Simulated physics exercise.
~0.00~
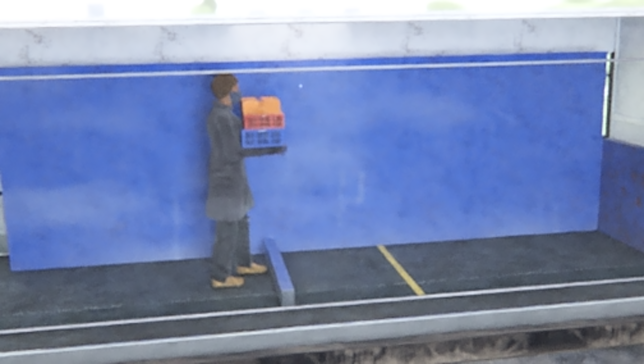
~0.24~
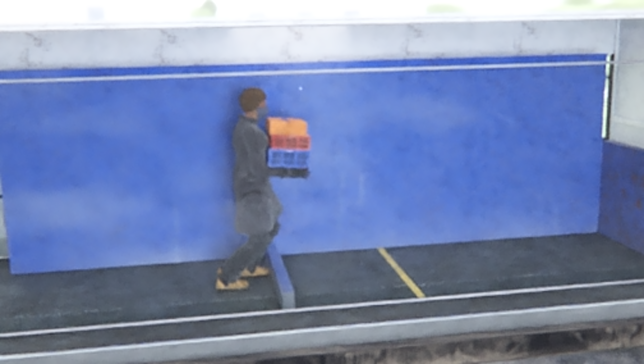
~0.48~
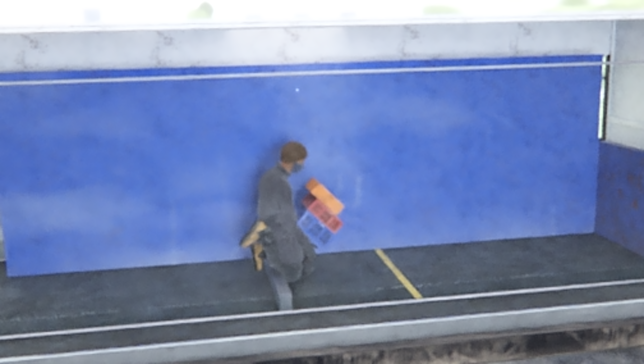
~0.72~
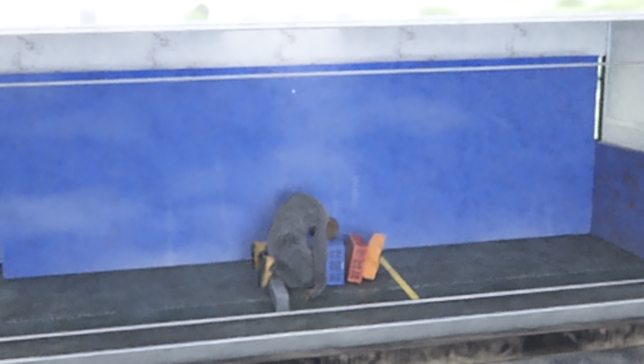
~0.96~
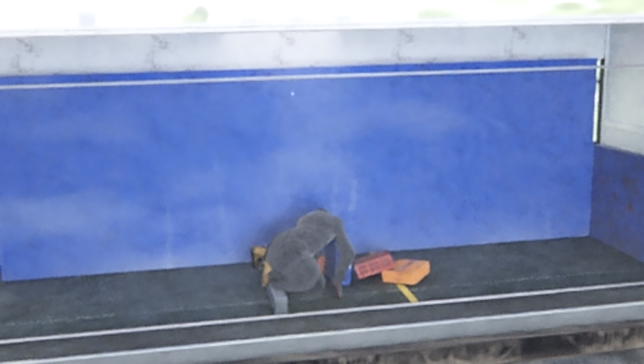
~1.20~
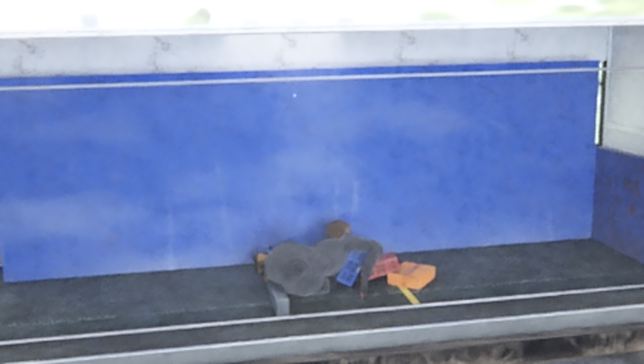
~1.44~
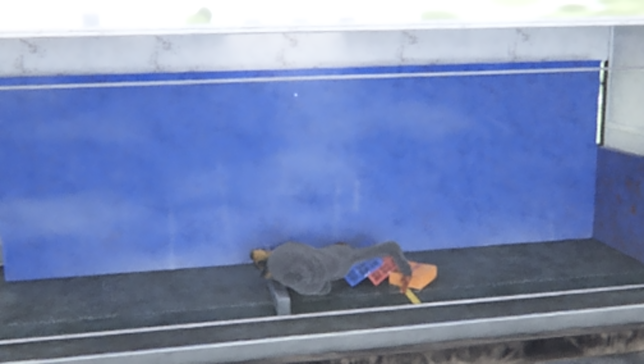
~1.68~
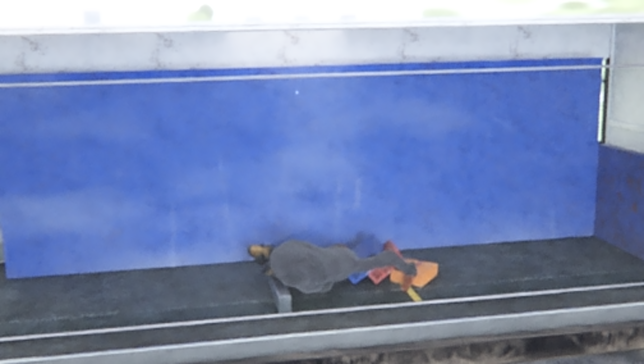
Figure carrying stacked crates pitches forward over a low rail and collapses, the orange box ending across the yellow line.
